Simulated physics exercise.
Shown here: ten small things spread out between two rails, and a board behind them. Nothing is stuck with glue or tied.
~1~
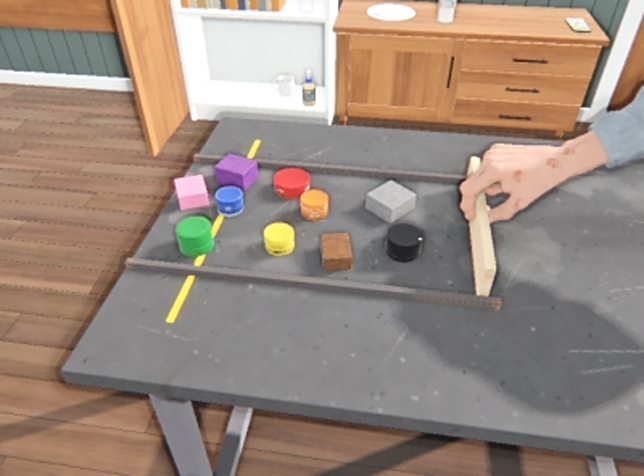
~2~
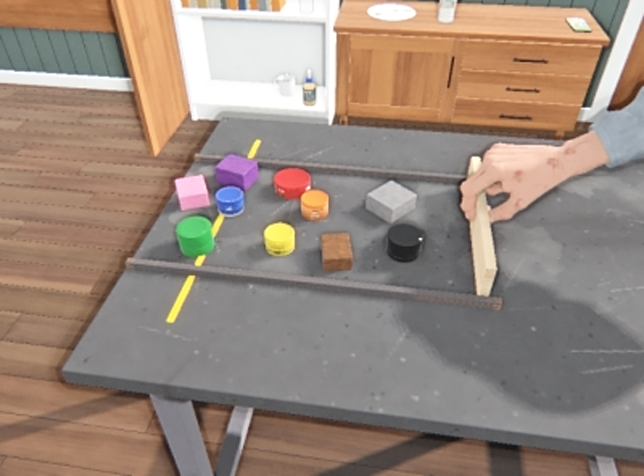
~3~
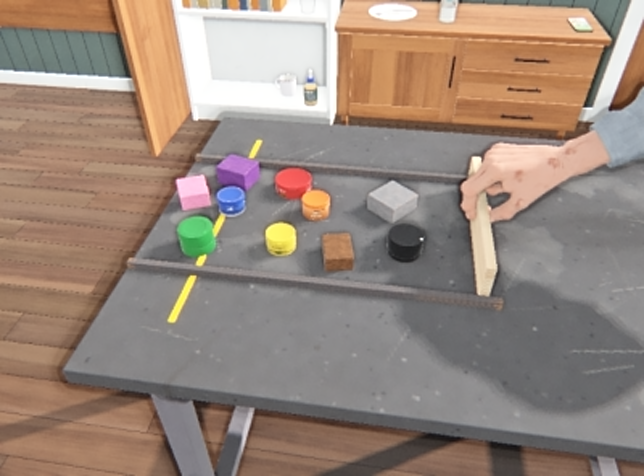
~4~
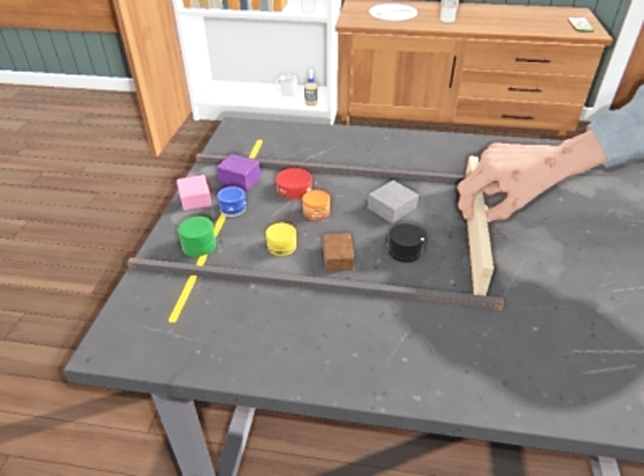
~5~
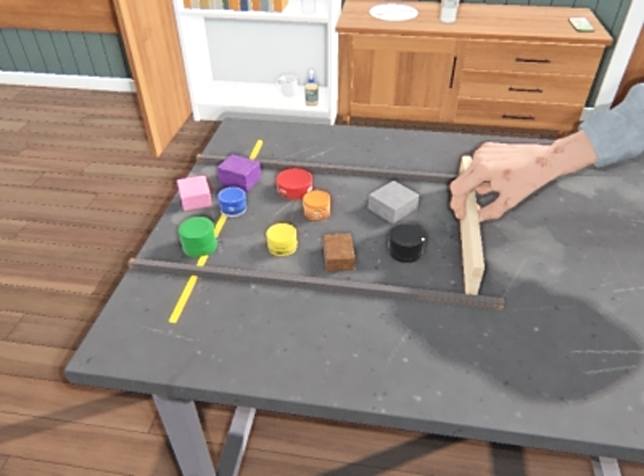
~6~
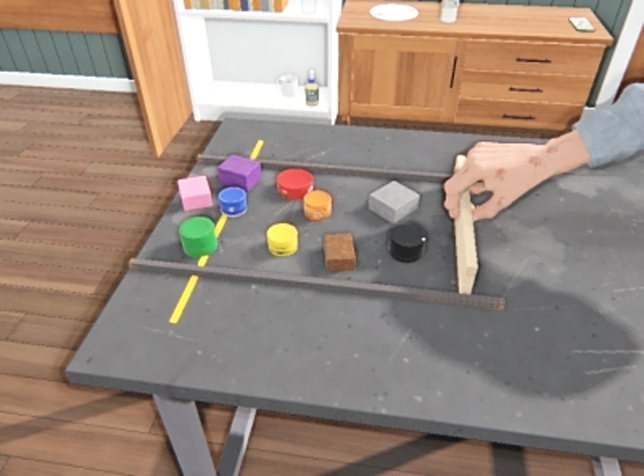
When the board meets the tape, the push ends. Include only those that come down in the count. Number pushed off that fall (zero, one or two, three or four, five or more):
One or two.
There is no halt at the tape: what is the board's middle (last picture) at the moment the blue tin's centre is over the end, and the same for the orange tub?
The middle is at (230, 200) when it's the blue tin, and at (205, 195) when it's the orange tub.
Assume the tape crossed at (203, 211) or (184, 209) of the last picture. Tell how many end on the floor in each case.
In that order 5 and 6.
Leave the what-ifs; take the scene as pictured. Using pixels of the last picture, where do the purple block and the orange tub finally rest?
I'd put one close to (192, 170) and the other close to (183, 207).
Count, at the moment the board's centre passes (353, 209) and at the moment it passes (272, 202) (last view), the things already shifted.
The number moved is 4 and then 10.
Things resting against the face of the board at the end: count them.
Contact count: 4.
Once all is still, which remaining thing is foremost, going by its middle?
Foremost one: Purple block.
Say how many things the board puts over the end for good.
The number is 2.
Soon after, none off yet; pink block at rest near (195, 193); green lid at rest near (199, 237); purple block at rest near (240, 173).
At rest, the number that fall off is one or two; fallen, blue tin and pink block.
